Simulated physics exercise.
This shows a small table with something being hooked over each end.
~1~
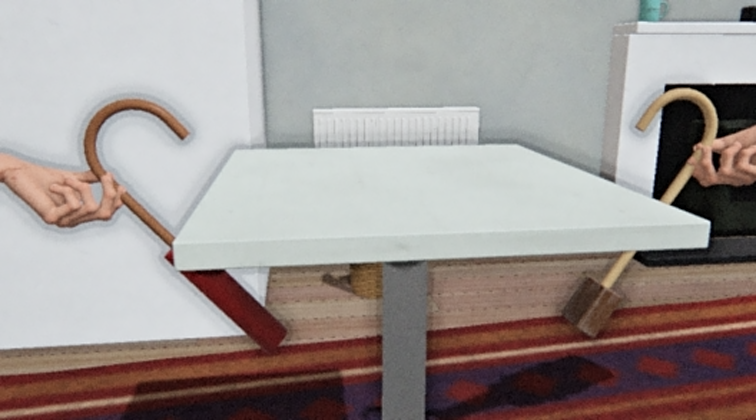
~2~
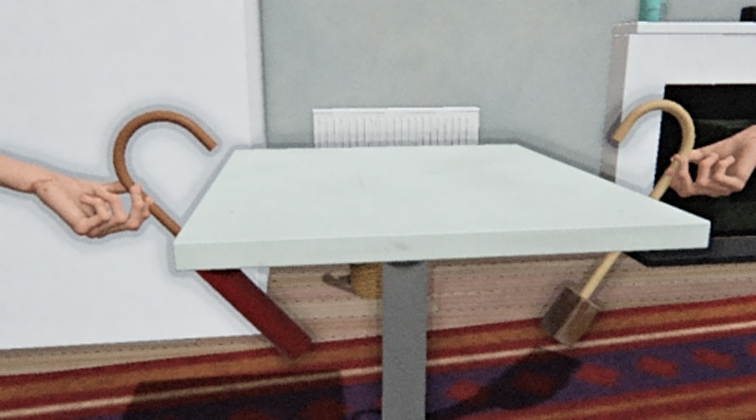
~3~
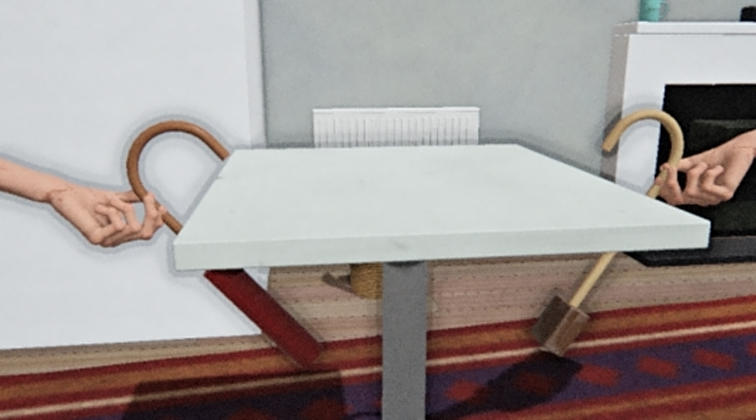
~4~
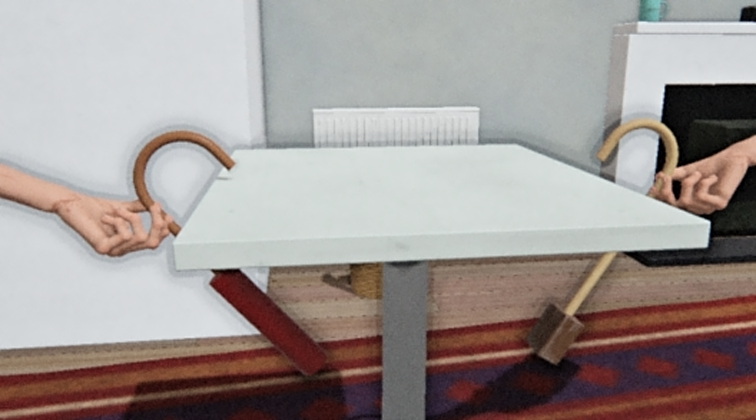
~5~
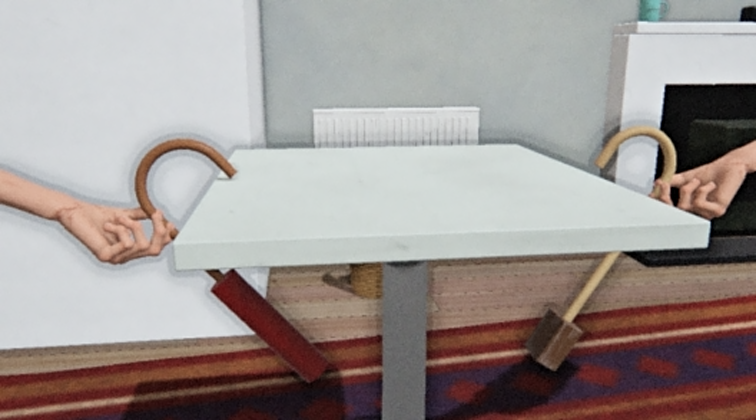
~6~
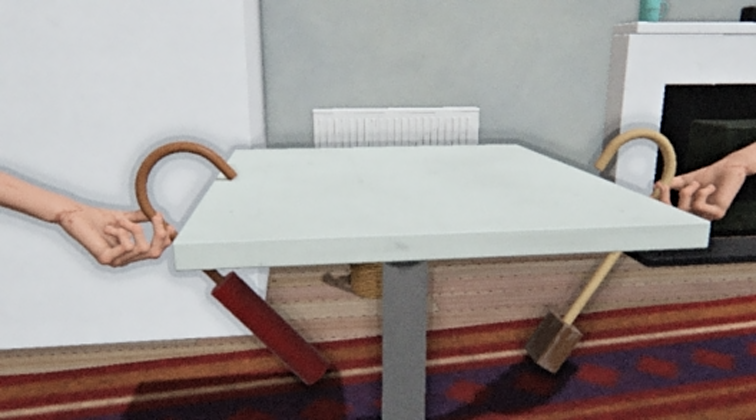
At a small white table, two hands move a red umbrella and brown brush inward.
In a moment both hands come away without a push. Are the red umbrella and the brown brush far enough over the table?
Here the red umbrella stays hooked on the edge and the brown brush falls to the floor.
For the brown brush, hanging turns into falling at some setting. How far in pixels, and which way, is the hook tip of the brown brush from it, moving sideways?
Some 16 pixels, left.
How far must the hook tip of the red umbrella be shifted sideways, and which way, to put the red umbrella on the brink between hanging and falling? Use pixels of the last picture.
Roughly 20 pixels left.
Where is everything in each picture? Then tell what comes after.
Still on the way; red umbrella (207, 225); brown brush (628, 207); table (406, 185), in the first frame.
Still on the way; brown brush (605, 218); table (406, 185), in the second frame.
Still on the way; red umbrella (245, 243); table (406, 185), in the third frame.
Still on the way; brown brush (589, 235); table (406, 185), in the fourth frame.
Still on the way; red umbrella (252, 259); table (406, 185), in the fifth frame.
In place, still held; red umbrella (252, 262); brown brush (587, 244); table (406, 185), in the sixth frame.
Then, 0.36 s past the last view, red umbrella at rest near (249, 262); brown brush come down.
Finally, the red umbrella hangs from the table, near (252, 262); the brown brush slips off.
